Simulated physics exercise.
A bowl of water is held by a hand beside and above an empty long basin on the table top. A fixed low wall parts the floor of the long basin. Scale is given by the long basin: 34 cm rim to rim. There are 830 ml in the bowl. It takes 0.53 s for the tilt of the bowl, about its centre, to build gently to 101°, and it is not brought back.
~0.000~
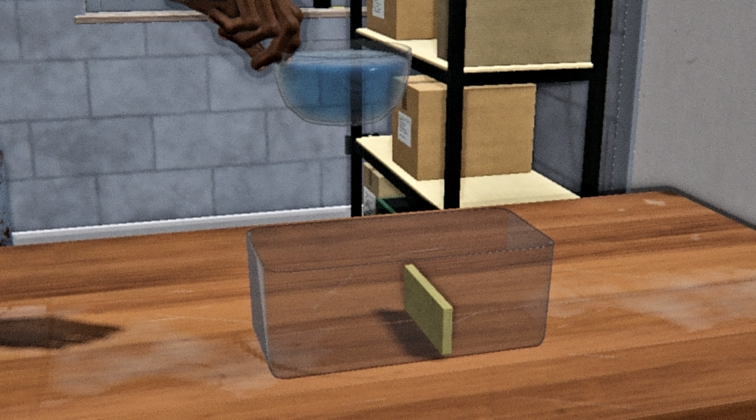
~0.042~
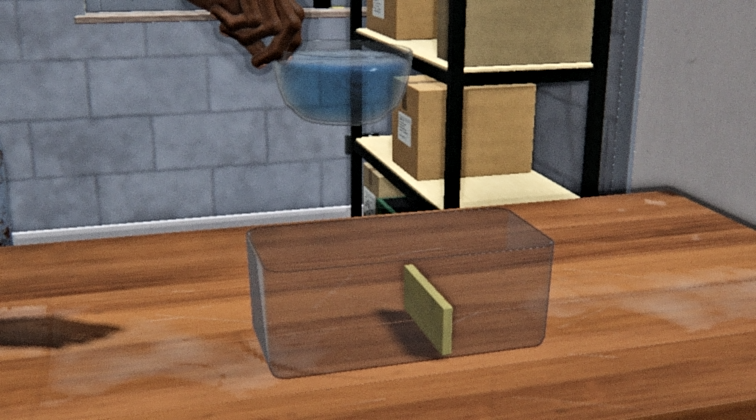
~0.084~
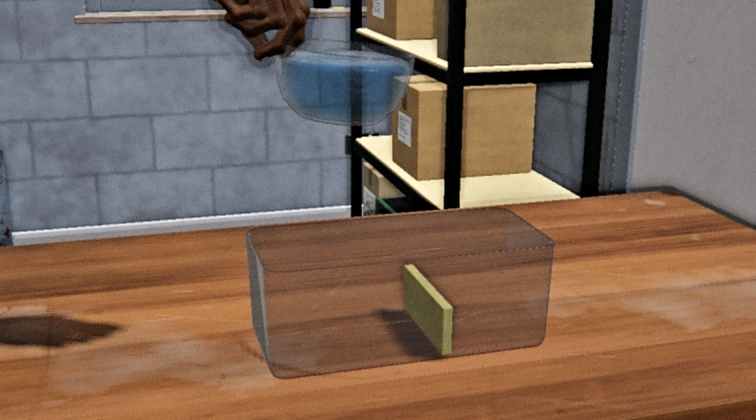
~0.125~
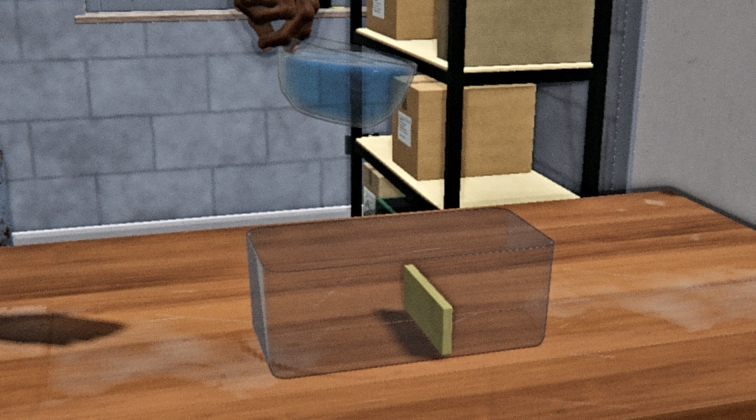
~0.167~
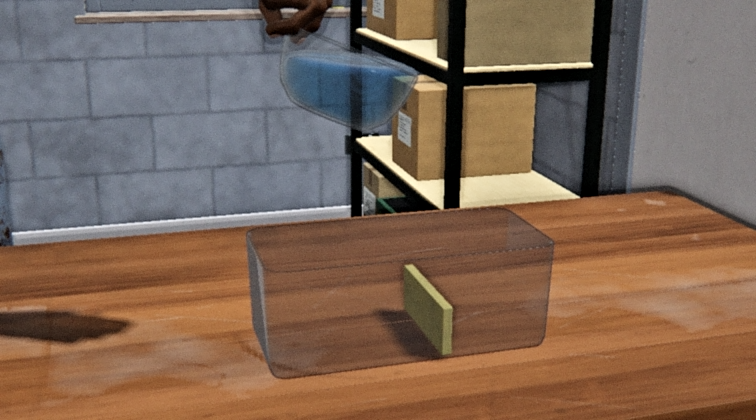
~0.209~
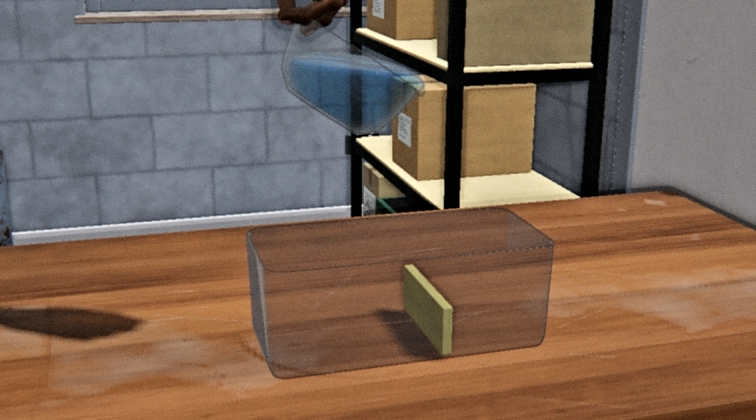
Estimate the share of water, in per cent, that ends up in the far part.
About 68 per cent.
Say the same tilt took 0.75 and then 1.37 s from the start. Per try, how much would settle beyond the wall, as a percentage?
Roughly 80 per cent the first time and 90 per cent the second.
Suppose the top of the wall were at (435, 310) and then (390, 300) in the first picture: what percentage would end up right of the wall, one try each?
I'd put it at about 45 per cent for the first and about 80 per cent for the second.
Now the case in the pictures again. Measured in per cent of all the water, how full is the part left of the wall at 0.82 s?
The left part holds some 24 per cent.
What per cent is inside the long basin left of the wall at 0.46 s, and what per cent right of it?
I'd say some 0 on the left and some 22 on the right.
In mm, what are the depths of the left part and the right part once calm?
Depths at rest: Left around 8 mm, right around 32 mm.
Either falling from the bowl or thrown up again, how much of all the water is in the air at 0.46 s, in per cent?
It comes to roughly 58 per cent.
After 0.46 s the tilt is 96° and 19 per cent is still to pour, 0 is left of the wall and 23 right of it.
After 0.64 s the tilt is 101° and 2 per cent is still to pour, 11 is left of the wall and 72 right of it.
After 0.82 s the tilt is 101° and 0 per cent is still to pour, 24 is left of the wall and 71 right of it.
After 1.03 s the tilt is 101° and 0 per cent is still to pour, 28 is left of the wall and 69 right of it.
In the end 29 per cent lies left of the wall, 68 right of it and 3 outside.
